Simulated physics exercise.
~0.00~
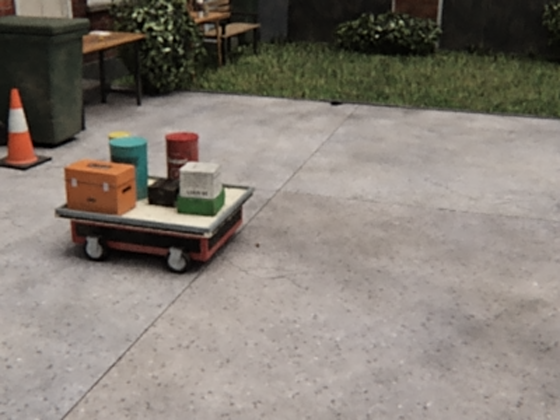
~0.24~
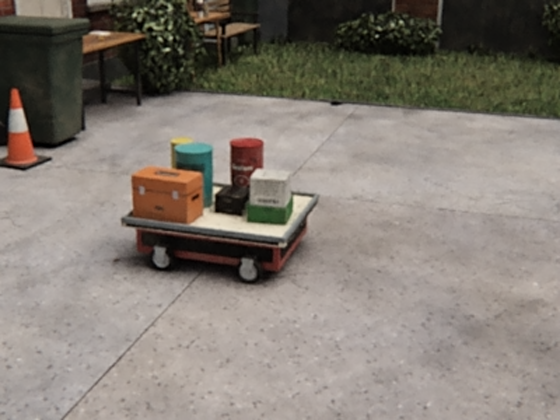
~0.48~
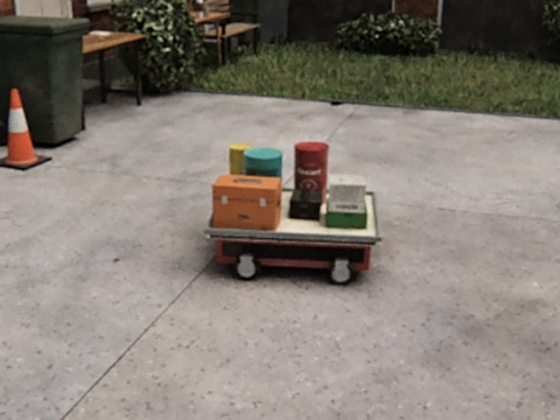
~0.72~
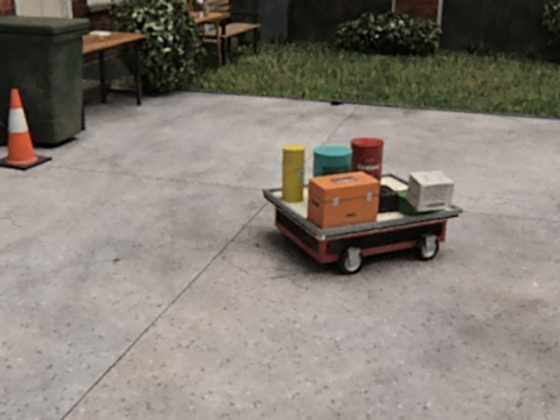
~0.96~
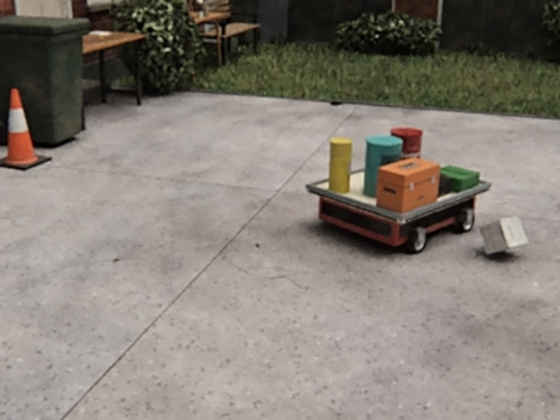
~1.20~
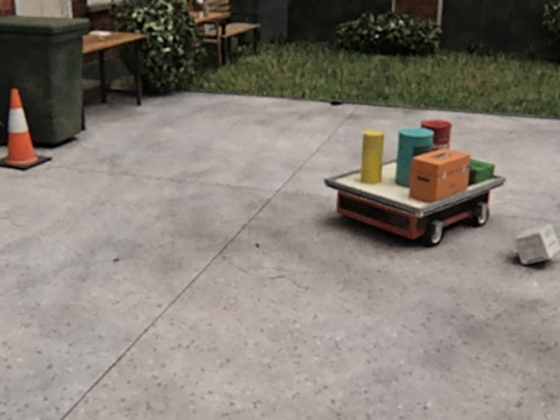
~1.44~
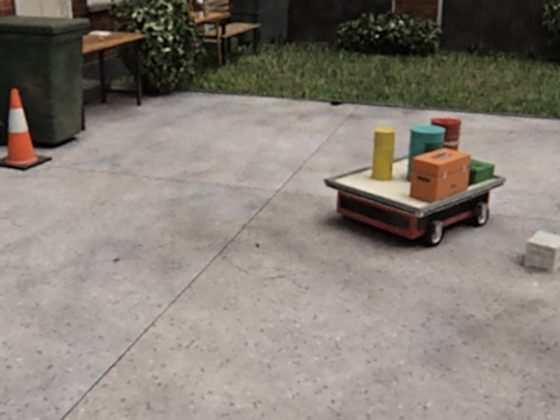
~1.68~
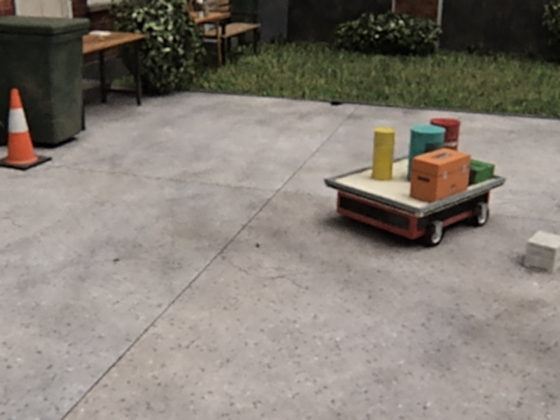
On a paved yard beside a strip of grass, a loaded cart rolled to the right and swung away toward the grass, and its white box tumbled off onto the ground, while the toolbox, canister and pails stayed aboard as it stopped.
